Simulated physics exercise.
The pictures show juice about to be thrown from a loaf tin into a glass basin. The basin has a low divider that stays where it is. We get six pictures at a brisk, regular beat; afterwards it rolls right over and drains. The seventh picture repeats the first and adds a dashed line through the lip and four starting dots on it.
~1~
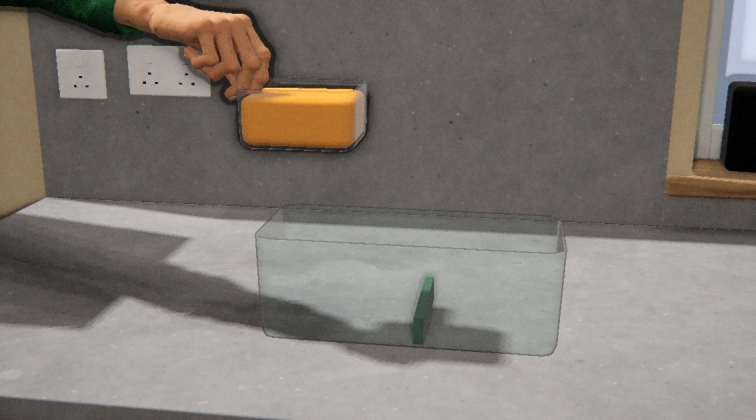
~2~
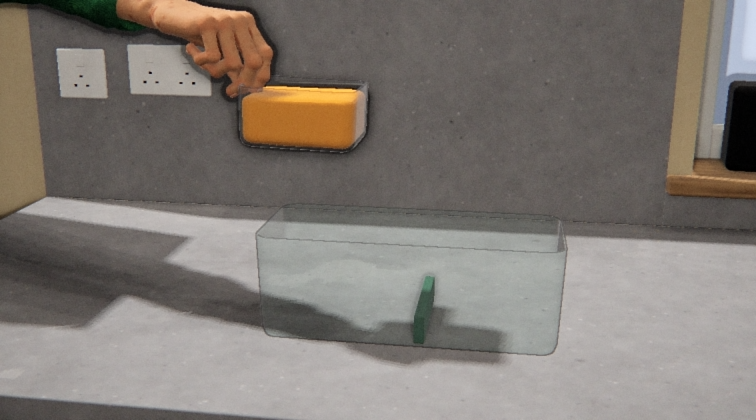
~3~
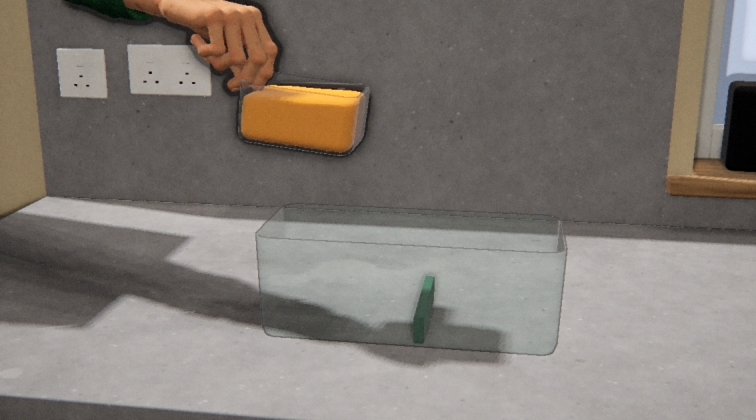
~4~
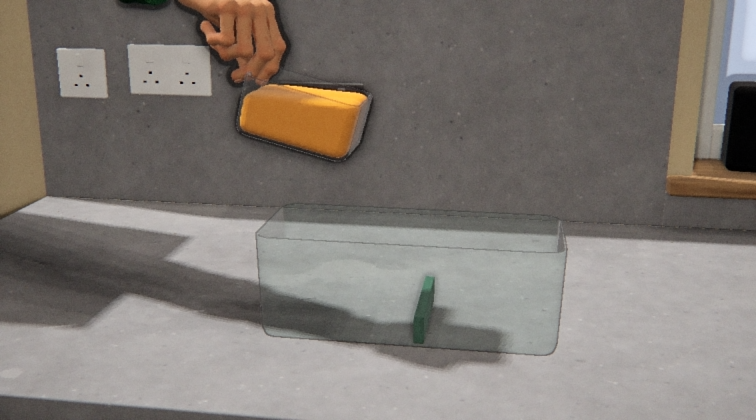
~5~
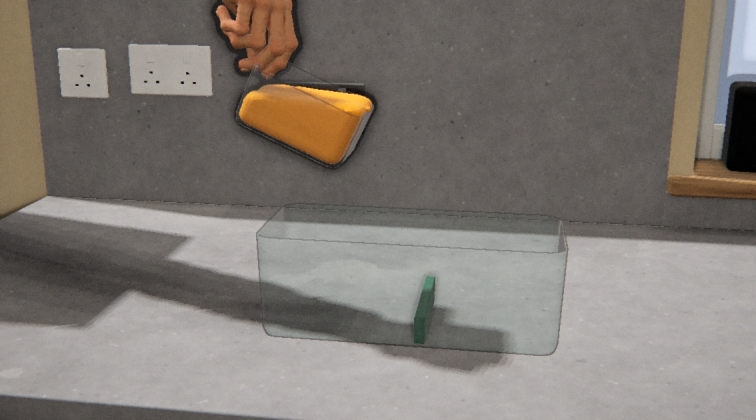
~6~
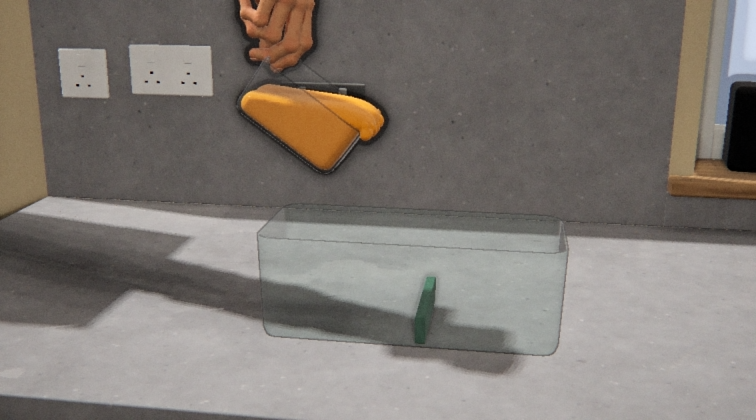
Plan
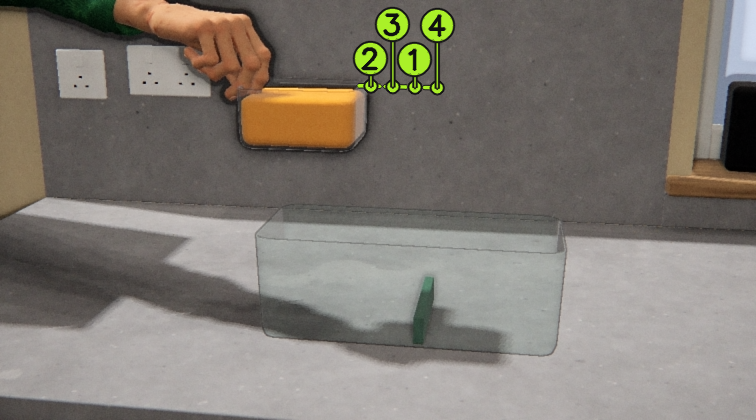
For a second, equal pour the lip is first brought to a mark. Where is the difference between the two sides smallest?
Best: 2.
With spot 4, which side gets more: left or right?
The right one.
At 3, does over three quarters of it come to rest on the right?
No, it does not.
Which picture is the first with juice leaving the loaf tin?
Picture 5.
On the marked copy, 1 at (414, 87); 2 at (370, 86); 3 at (392, 86); 4 at (437, 87).
With 1, about 26 % ends left of the wall and 73 % right of it.
With 2, about 48 % ends left of the wall and 51 % right of it.
With 3, about 33 % ends left of the wall and 65 % right of it.
With 4, about 19 % ends left of the wall and 79 % right of it; 3 % is lost outside.
